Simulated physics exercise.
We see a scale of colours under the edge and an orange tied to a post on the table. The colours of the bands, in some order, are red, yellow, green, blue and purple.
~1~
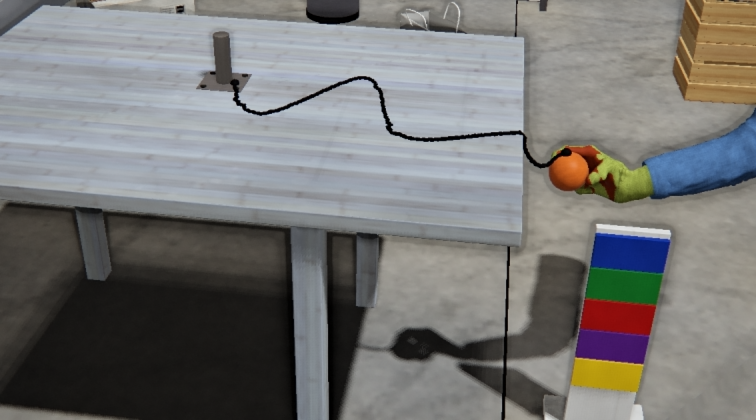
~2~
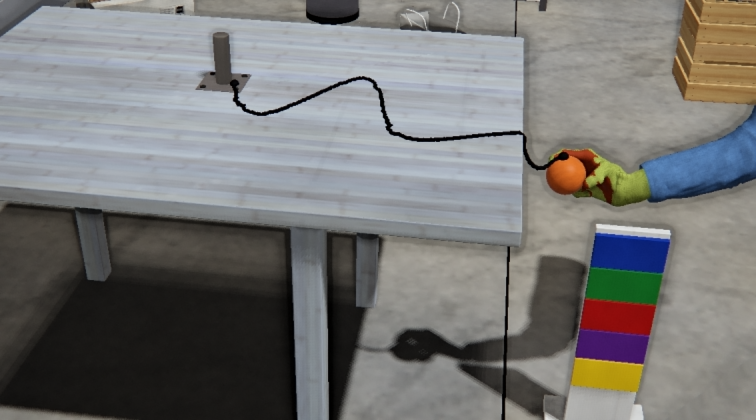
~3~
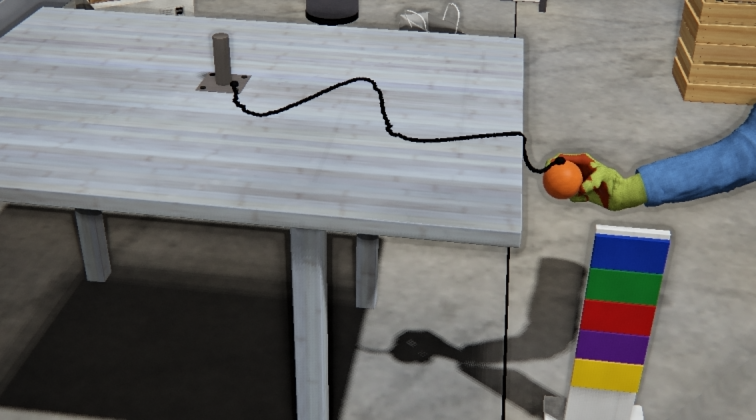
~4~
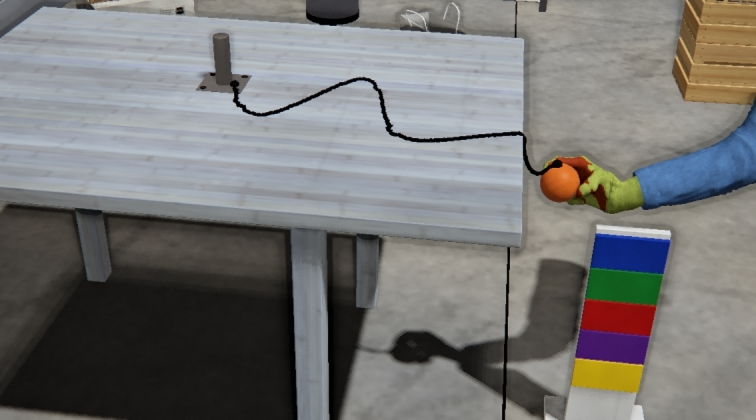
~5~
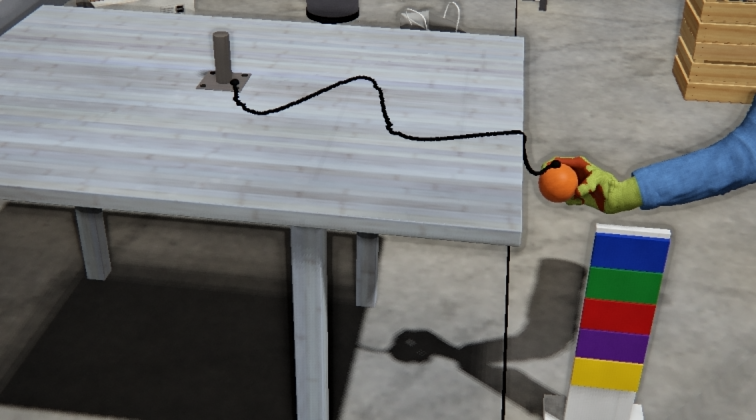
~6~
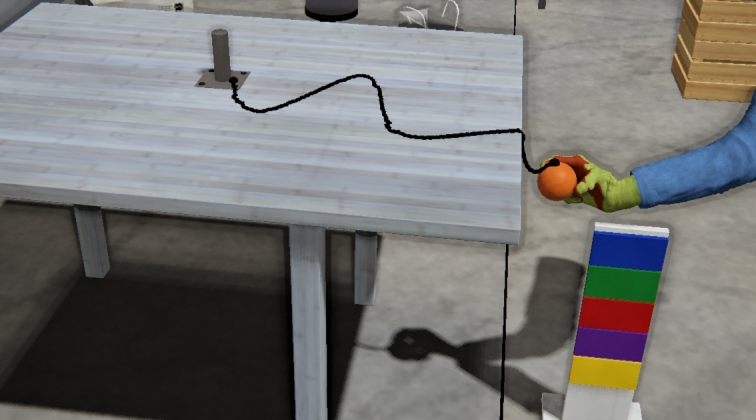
A gloved hand in a blue sleeve holds an orange ball just past the right edge of a pale wooden table, seen from slightly above in a concrete-floored room. A wavy black cord links it to a metal post on the tabletop, above a blue, green, red, purple and yellow scale at lower right. The hand eases the ball slightly down and left, then the view shifts very slightly.
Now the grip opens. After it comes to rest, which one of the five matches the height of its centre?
The one that matches is yellow.
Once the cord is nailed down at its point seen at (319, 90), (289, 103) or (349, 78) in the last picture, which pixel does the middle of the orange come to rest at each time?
Roughly (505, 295), (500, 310) and (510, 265), in that order.
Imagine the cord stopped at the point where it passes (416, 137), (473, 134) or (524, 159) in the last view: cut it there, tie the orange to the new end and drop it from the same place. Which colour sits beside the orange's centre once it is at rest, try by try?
Taking them in turn: Blue; green; purple.
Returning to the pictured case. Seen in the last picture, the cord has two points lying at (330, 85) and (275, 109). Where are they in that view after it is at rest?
First point (412, 100), second point (337, 91).
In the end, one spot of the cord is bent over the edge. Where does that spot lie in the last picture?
The spot located at (381, 100) in the last picture.
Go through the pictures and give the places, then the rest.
In the first picture, orange (568, 172); blue (630, 255); green (624, 287); red (618, 318); purple (612, 348); yellow (607, 376).
In the second picture, orange (566, 175); cord through (238, 102) (310, 98) (375, 88) (387, 128) (485, 135).
In the third picture, orange (562, 180).
In the fourth picture, orange (559, 183); cord through (238, 103) (310, 98) (375, 88) (387, 129) (485, 136).
In the fifth picture, orange (558, 183).
In the sixth picture, orange (557, 182); cord through (237, 99) (309, 95) (374, 85) (386, 126) (484, 133).
Early on, orange near (527, 358); level with yellow.
Midway, orange near (469, 344); level with yellow.
Near the end, orange near (509, 351); level with yellow.
Finally, orange near (490, 349); level with yellow. The yellow one.
